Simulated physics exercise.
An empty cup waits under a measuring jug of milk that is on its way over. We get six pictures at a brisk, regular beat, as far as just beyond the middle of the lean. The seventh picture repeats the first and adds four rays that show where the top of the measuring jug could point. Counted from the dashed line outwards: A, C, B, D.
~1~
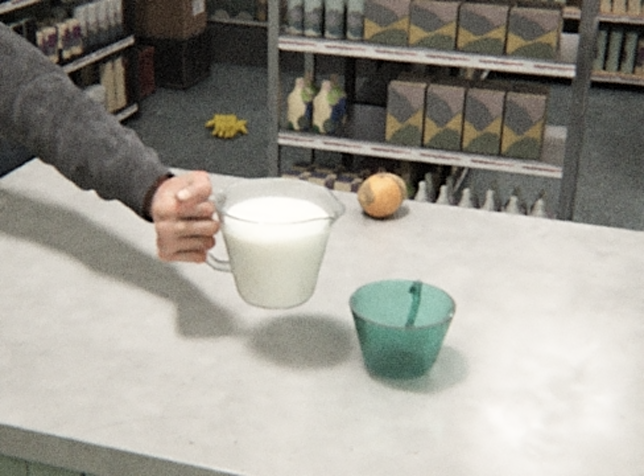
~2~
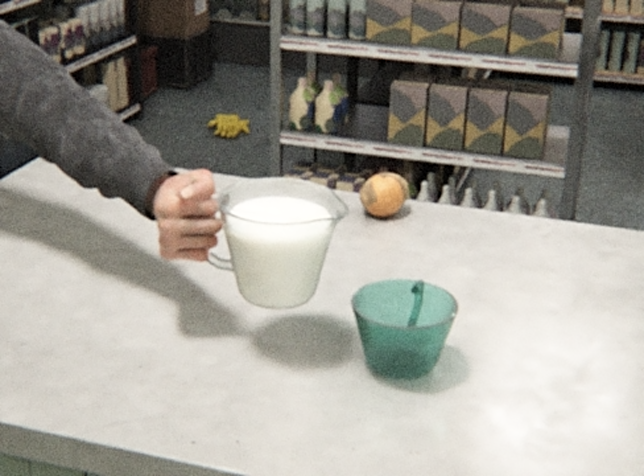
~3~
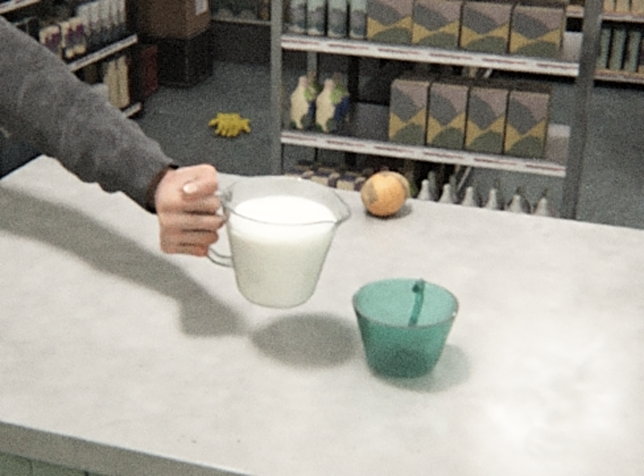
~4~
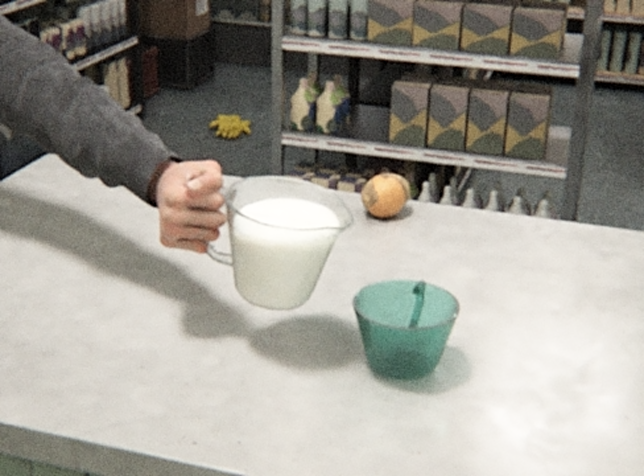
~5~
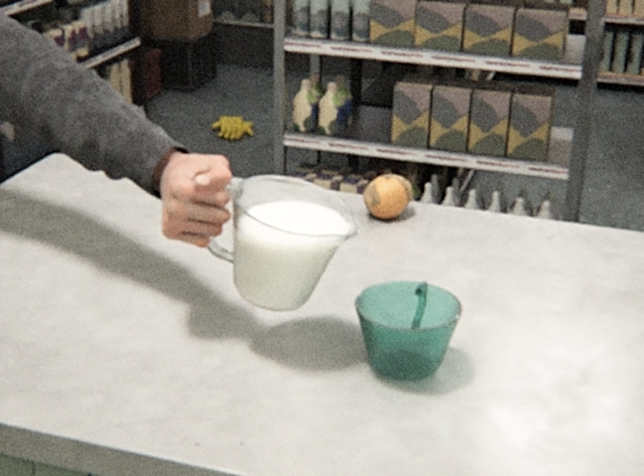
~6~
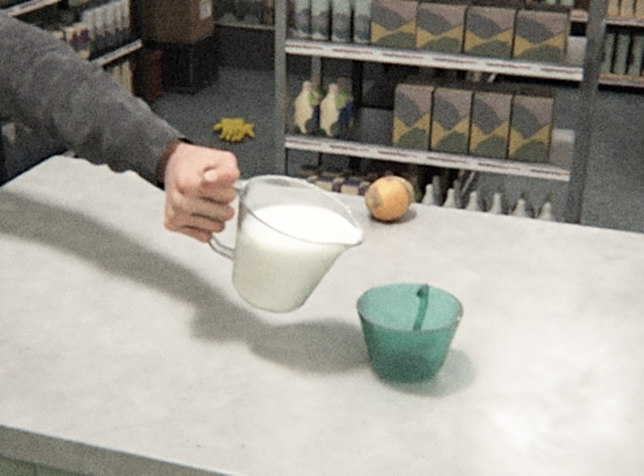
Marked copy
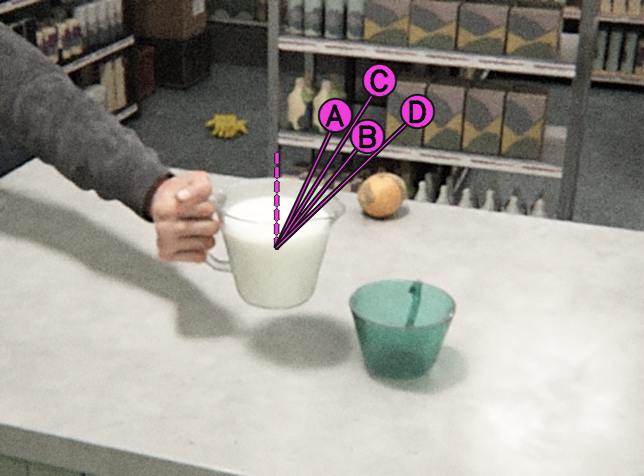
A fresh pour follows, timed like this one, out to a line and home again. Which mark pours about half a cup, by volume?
D.
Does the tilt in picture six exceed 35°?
No.
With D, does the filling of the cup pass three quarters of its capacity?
No.
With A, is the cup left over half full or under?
Under.
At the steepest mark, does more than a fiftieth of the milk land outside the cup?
No, it does not.
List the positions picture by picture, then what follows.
Upright, lip at (343, 212); rim of the cup round (403, 302); nothing has left yet.
Upright, lip at (346, 213); nothing has left yet.
Tipped about 4°, lip at (349, 216); nothing has left yet.
Tipped about 8°, lip at (352, 223); nothing has left yet.
Tipped about 13°, lip at (357, 231); nothing has left yet.
Tipped about 19°, lip at (361, 241); nothing has left yet.
On the marked copy, A at (330, 132); B at (356, 149); C at (371, 95); D at (405, 124).
If A is chosen, the cup ends with about 10 % of what it can hold.
If B is chosen, the cup ends with about 35 % of what it can hold.
If C is chosen, the cup ends with about 22 % of what it can hold.
If D is chosen, the cup ends with about 51 % of what it can hold.
